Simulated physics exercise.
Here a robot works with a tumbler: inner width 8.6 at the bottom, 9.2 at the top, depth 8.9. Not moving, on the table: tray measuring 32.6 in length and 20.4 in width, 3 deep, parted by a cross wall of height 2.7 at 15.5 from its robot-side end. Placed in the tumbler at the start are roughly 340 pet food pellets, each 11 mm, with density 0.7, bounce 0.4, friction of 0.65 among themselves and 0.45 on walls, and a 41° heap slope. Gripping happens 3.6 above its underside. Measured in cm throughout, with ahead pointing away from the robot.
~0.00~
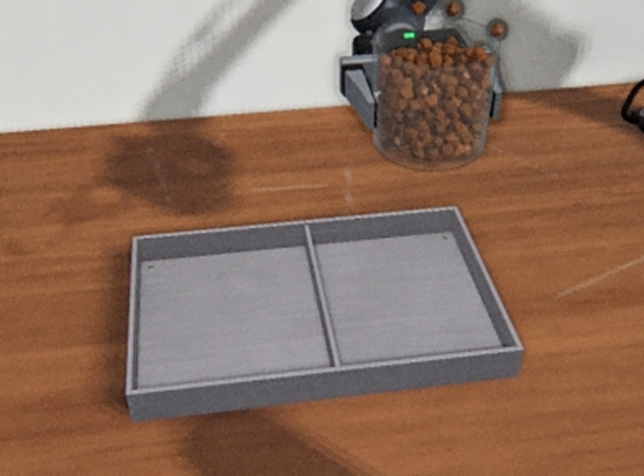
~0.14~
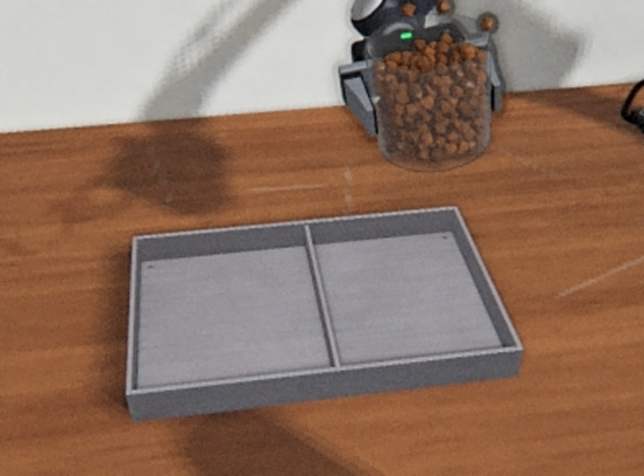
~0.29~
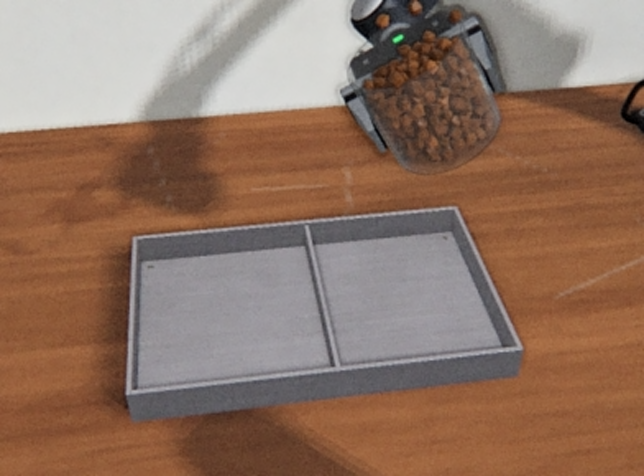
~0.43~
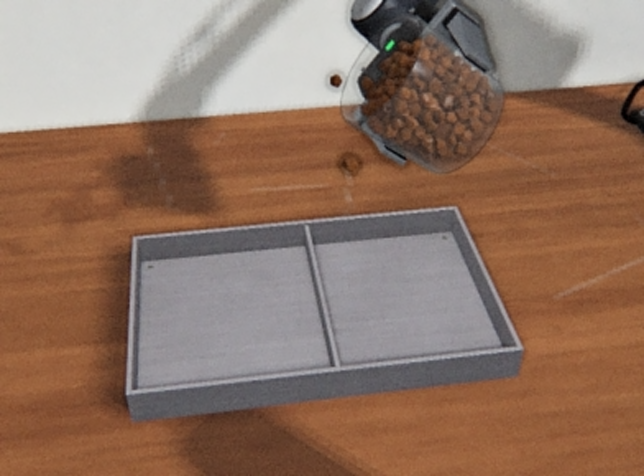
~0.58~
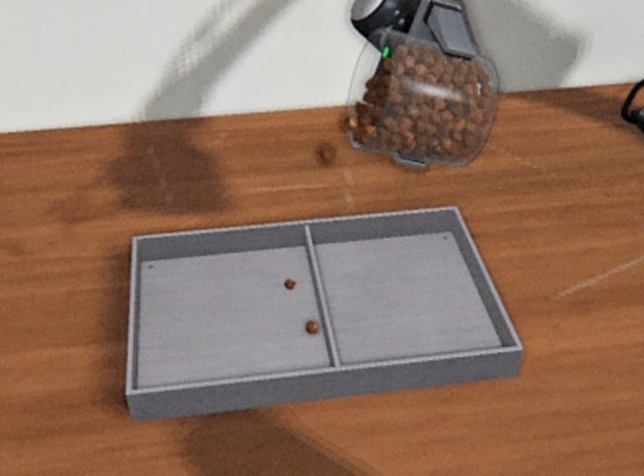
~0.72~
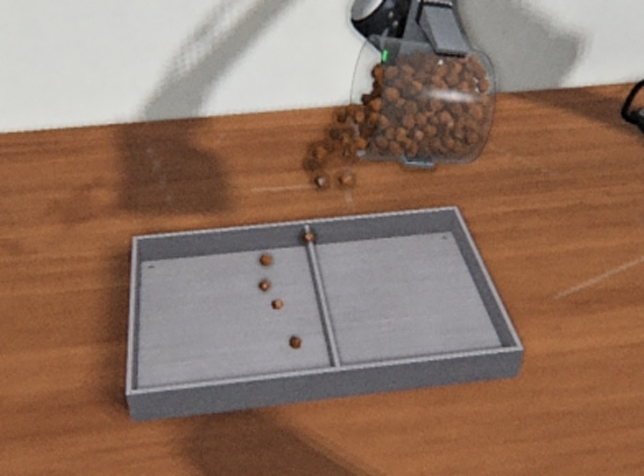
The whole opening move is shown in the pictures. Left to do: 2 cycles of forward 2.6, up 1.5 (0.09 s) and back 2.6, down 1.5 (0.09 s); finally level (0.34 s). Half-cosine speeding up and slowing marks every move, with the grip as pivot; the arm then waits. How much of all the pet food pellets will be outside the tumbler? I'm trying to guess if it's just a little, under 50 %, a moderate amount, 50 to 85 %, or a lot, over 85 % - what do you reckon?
I reckon a moderate amount.
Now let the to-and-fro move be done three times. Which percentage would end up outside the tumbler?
That would give close to 85 percent.
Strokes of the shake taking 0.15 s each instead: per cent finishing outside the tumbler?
I'd expect close to 30 per cent then.
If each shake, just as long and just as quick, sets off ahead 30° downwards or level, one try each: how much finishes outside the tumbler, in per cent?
I'd say close to 35 percent for the first and close to 60 percent for the second.
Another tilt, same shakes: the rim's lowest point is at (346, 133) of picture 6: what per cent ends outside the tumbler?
Close to 50 in a hundred.
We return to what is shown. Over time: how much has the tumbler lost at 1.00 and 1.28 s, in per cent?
Around 45 % and around 75 %.
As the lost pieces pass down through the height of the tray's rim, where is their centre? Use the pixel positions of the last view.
Close to pixel (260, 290).
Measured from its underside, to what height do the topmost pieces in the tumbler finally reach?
Around 5.0 centimetres above the underside.
After 1.00 s, tilted 79° forward, highest piece 25 above the table; 184 in the tumbler, 87 in the far-side part, 4 in the robot-side part, 70 in flight or on a rim.
After 1.28 s, tilted 29° forward, highest piece 25 above the table; 232 in the far-side part, 94 in the tumbler, 12 in the robot-side part, 2 on the table or floor, 5 in flight or on a rim.
After 1.62 s, level, highest piece 23 above the table; 235 in the far-side part, 94 in the tumbler, 13 in the robot-side part, 3 on the table or floor.
After 2.67 s, level, highest piece 23 above the table; 235 in the far-side part, 94 in the tumbler, 13 in the robot-side part, 3 on the table or floor.
At rest, 235 in the far-side part, 94 in the tumbler, 13 in the robot-side part, 3 on the table or floor. That is 73 % outside the tumbler.
